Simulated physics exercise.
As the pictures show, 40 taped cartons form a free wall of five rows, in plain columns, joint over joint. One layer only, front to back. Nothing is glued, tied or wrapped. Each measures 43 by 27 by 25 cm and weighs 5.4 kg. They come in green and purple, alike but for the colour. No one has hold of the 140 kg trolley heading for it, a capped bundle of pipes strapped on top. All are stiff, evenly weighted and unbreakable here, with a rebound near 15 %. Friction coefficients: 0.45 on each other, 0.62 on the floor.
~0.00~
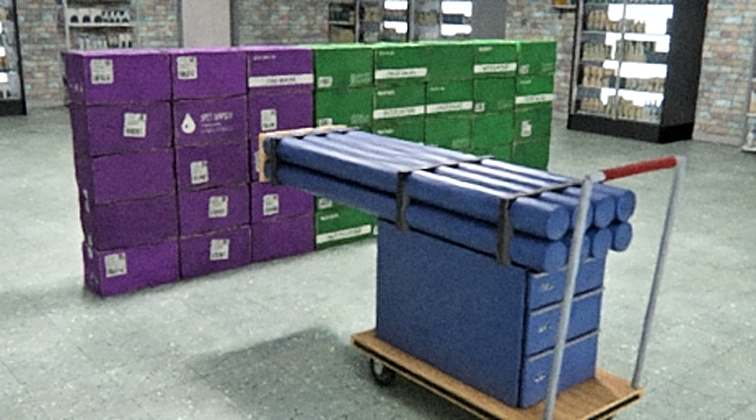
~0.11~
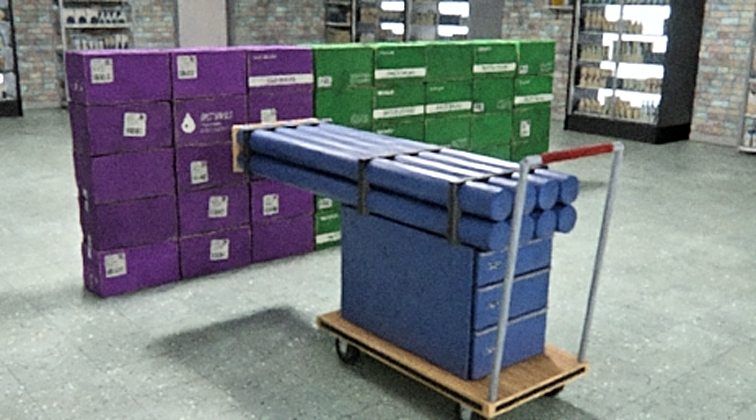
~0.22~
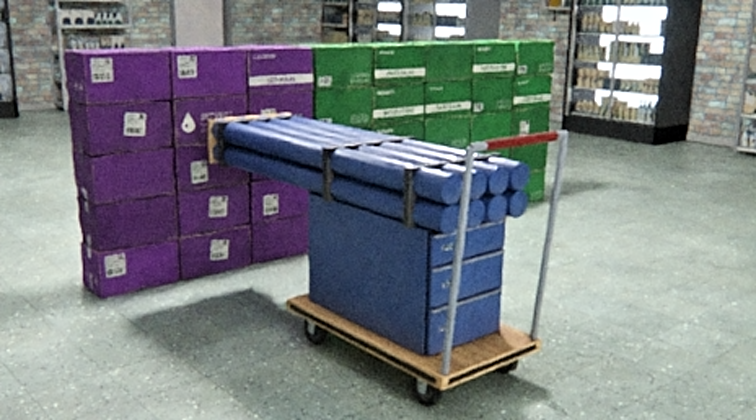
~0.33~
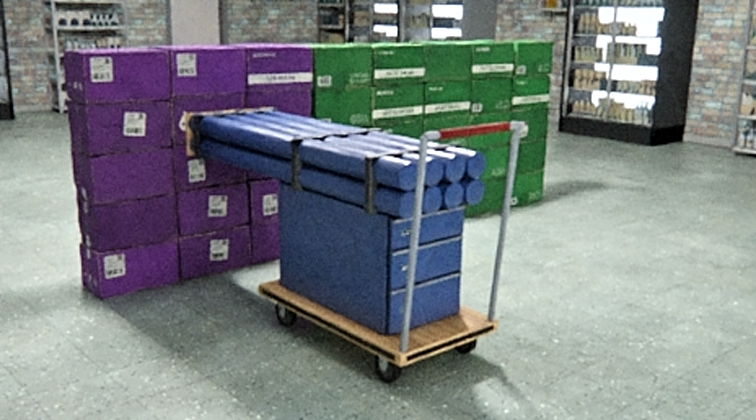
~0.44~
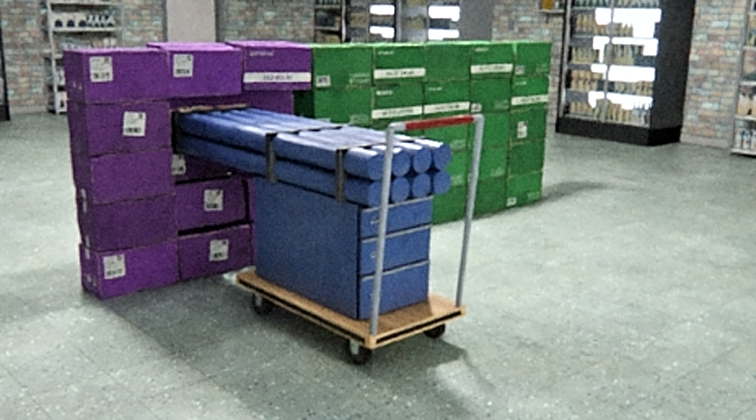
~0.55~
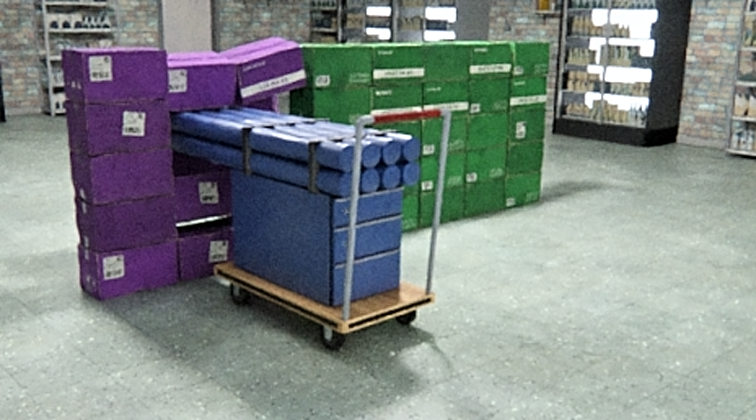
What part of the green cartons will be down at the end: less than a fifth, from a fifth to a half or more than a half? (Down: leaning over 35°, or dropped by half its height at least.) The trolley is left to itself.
It comes to fewer than one in five.
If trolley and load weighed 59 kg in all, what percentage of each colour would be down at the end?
In that case purple 50, green 0 per cent.
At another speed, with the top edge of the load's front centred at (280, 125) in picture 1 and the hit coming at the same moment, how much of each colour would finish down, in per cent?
Then purple 50, green 0 per cent.
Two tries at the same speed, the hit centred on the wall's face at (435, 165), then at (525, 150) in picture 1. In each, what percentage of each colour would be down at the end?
Purple 0 then 0, green 30 then 30 per cent.
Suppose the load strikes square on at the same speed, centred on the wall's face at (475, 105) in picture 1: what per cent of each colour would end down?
Then purple 0, green 20 per cent.
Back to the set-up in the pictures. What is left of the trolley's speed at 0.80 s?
Roughly 1.4 m/s.
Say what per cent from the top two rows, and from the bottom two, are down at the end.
Top 20, bottom 0 per cent.
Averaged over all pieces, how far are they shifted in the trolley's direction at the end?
Some 30 cm on average.
After 0.80 s, load 84 cm past the wall's line, still rolling; none of the 25 green cartons down (5 of 40 in all colours); top green carton unmoved.
After 1.26 s, load 1.34 m past the wall's line, still rolling; none of the 25 green cartons down (5 of 40 in all colours); top green carton unmoved.
In the end (2.5 s), load 1.69 m past the wall's line, stopped; none of the 25 green cartons down (5 of 40 in all colours); top green carton unmoved; top purple carton 21 mm from its place. That is 0 per cent. From the last view, middles, top green carton near (331, 66), top purple carton near (112, 74).
